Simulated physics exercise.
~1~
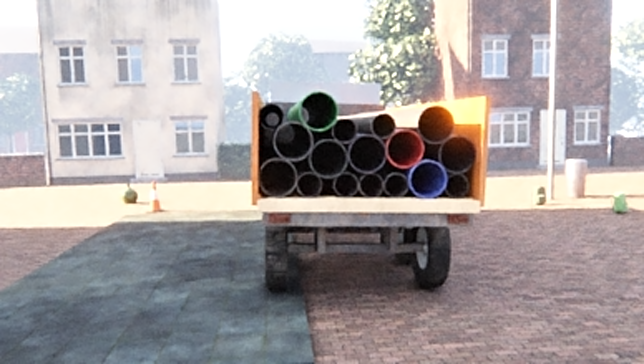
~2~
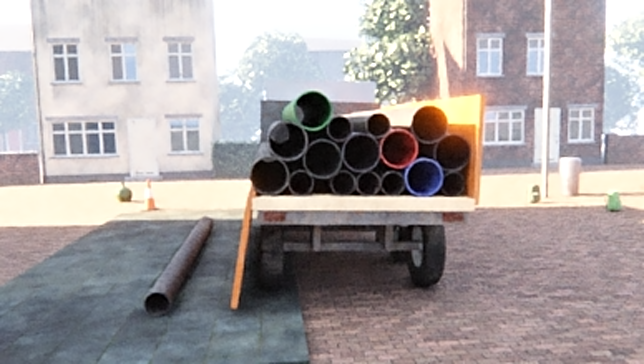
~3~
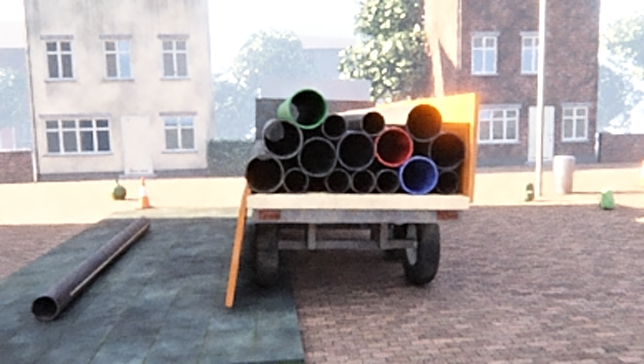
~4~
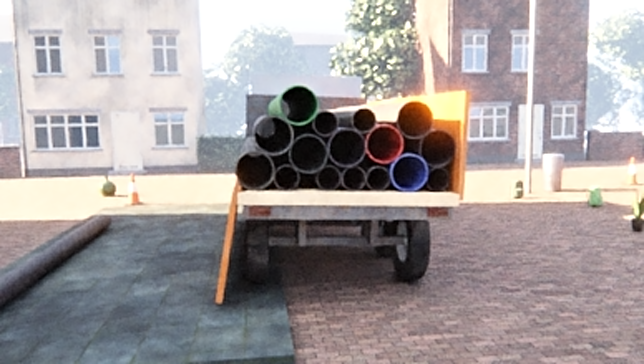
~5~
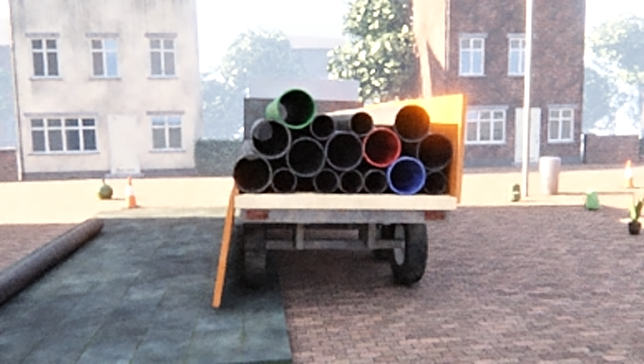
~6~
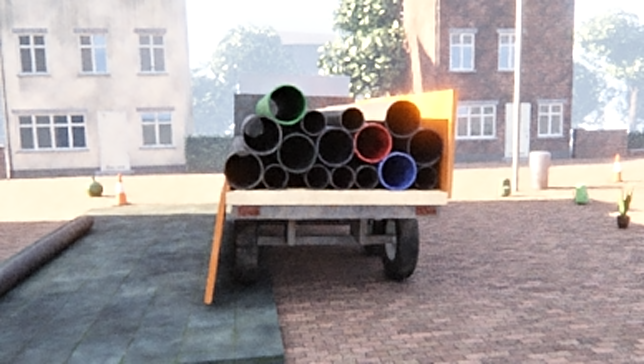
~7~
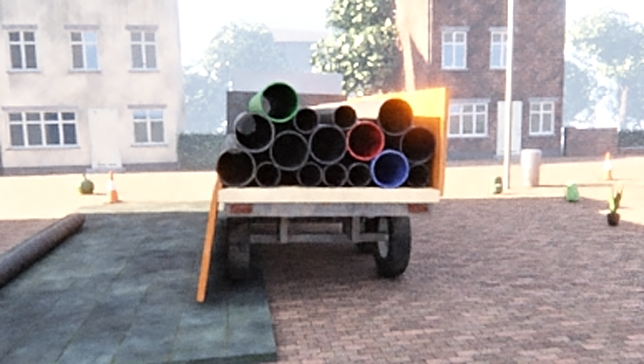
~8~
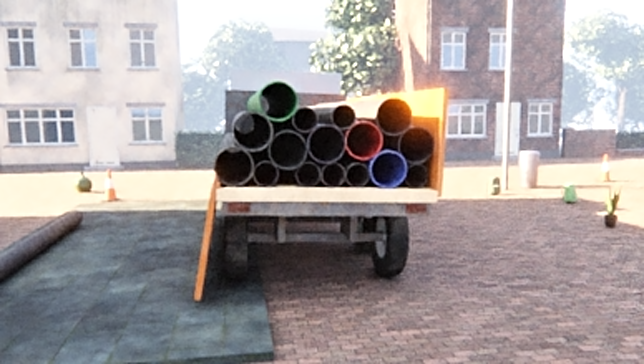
A flatbed's left side drops and one dark pipe rolls off leftward, the rest staying aboard.
